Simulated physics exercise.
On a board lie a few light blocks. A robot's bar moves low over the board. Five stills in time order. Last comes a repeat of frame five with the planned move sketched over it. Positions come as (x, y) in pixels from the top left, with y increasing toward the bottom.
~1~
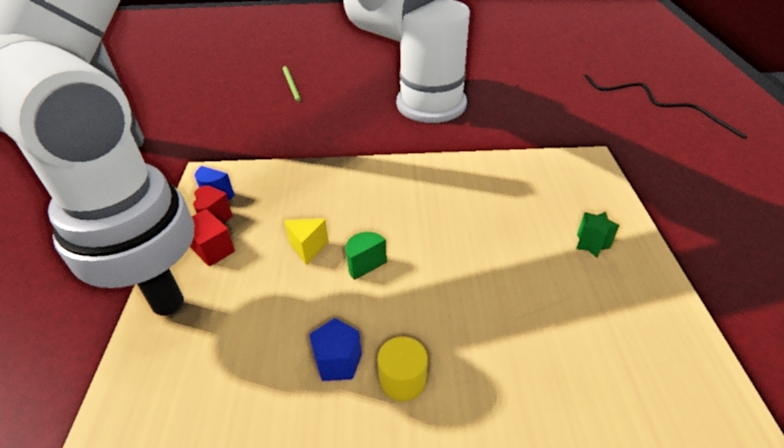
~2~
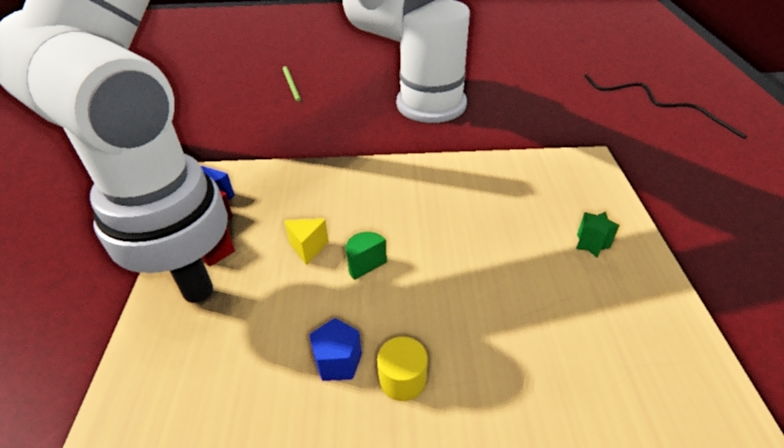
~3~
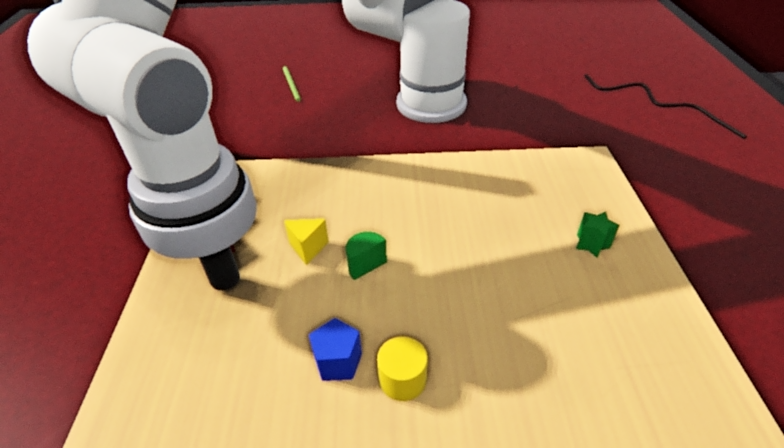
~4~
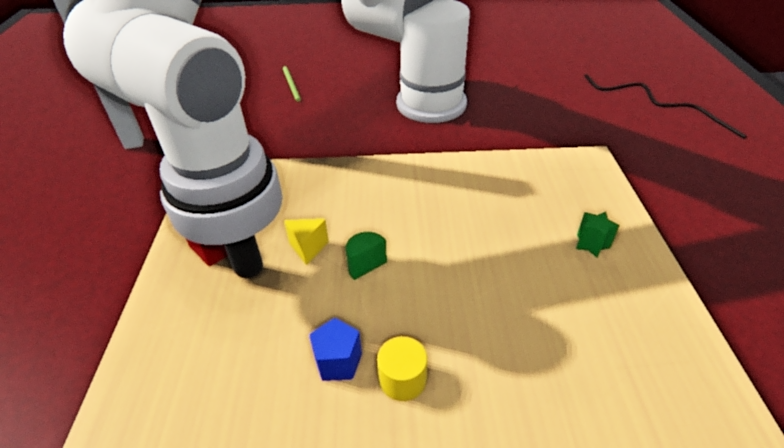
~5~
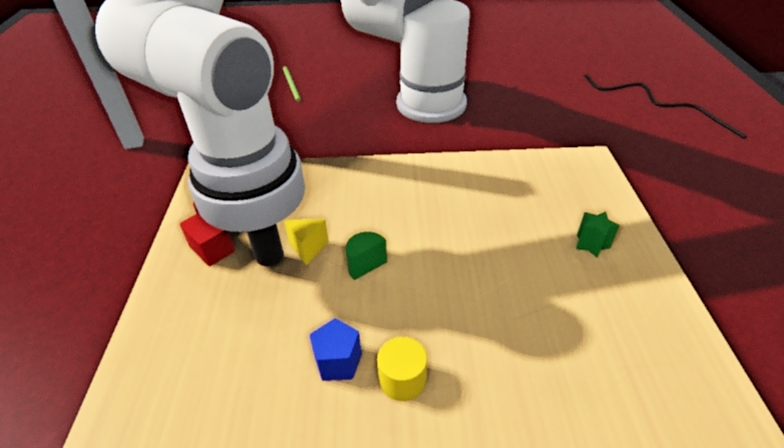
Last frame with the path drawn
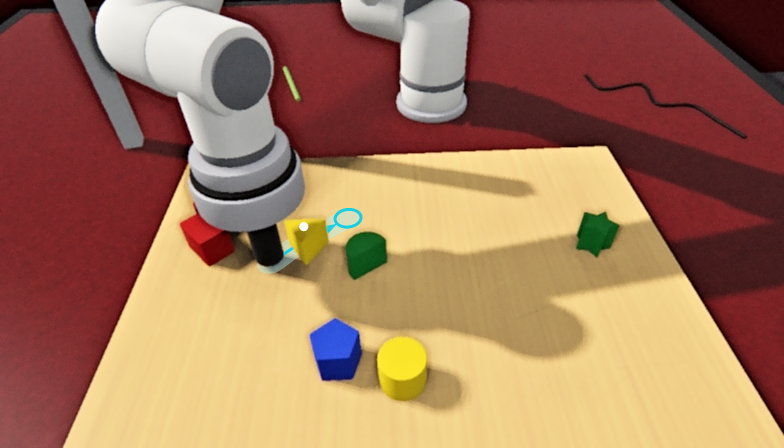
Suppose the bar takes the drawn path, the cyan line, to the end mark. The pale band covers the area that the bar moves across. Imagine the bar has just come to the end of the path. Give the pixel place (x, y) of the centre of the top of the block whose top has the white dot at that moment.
Around (348, 215).
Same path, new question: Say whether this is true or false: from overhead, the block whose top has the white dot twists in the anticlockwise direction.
The claim does not hold.
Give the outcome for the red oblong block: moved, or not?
Answer: Unmoved.
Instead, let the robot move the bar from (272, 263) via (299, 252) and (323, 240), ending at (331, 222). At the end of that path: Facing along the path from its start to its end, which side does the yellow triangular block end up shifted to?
Out to the right.
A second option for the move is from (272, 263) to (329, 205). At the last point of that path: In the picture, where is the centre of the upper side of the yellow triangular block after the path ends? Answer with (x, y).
Its top centre lands on (319, 219).
The drawn path runs from (272, 263) over (310, 238) to (348, 218); the dot is on the yellow triangular block.
On the path given first. One third of the way, bar at (296, 240); yellow triangular block at (318, 222), turned 35° clockwise.
Two thirds of the way, bar at (323, 225); yellow triangular block at (343, 215), turned 75° clockwise.
At the end, bar at (347, 213); red oblong block not moved; yellow triangular block at (348, 215), turned 85° clockwise.
